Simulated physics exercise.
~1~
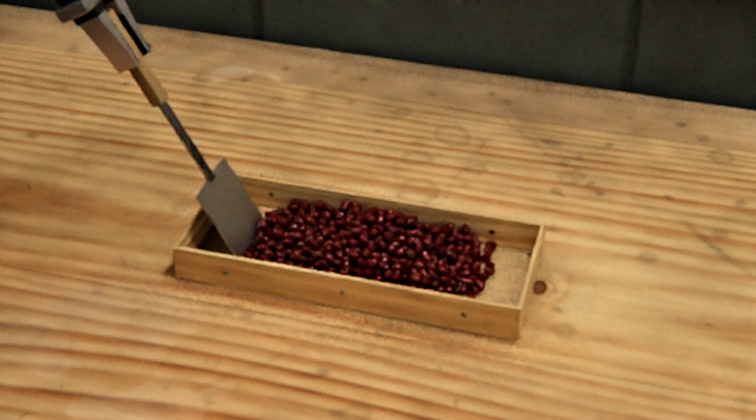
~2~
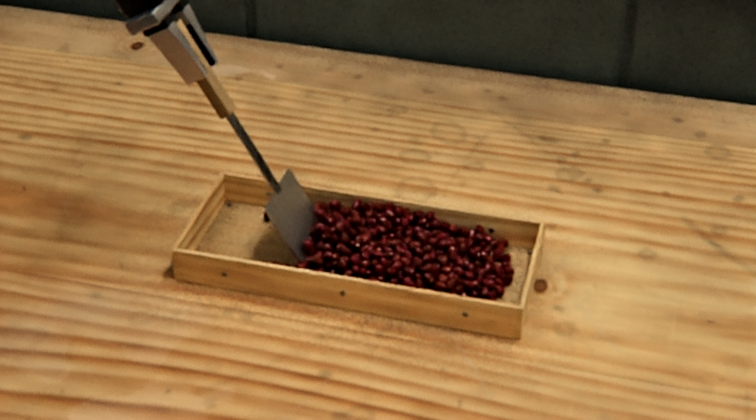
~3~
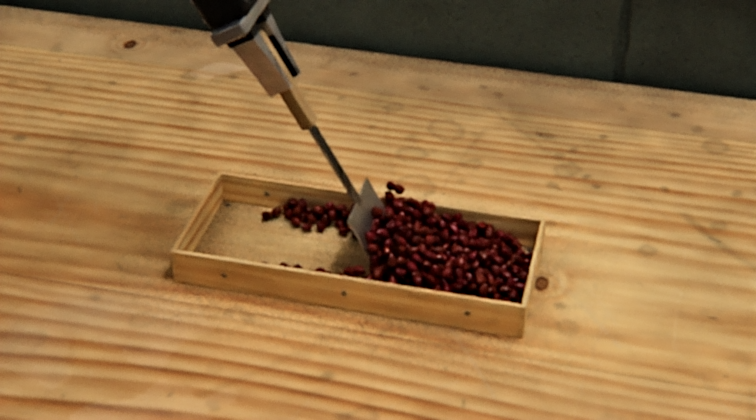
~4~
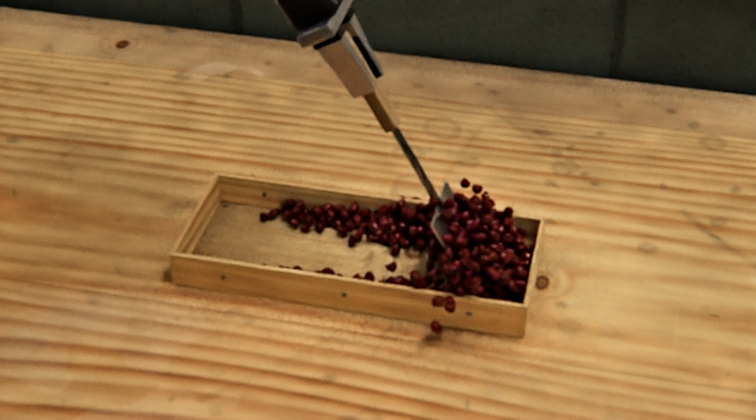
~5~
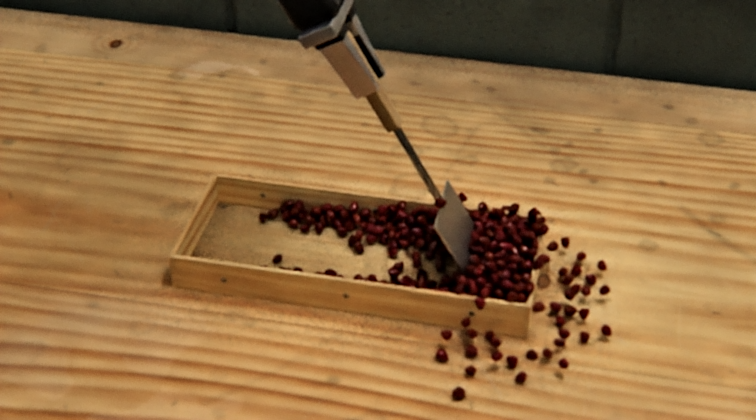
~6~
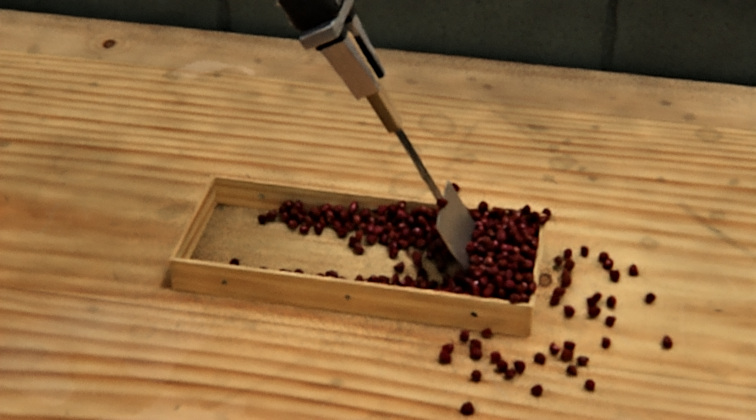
On a wooden table top, a mechanical arm pushed a flat turner rightward through dark red beans in a shallow wooden tray, heaping them at the right end until some spilled over and scattered across the table, though most stayed inside.
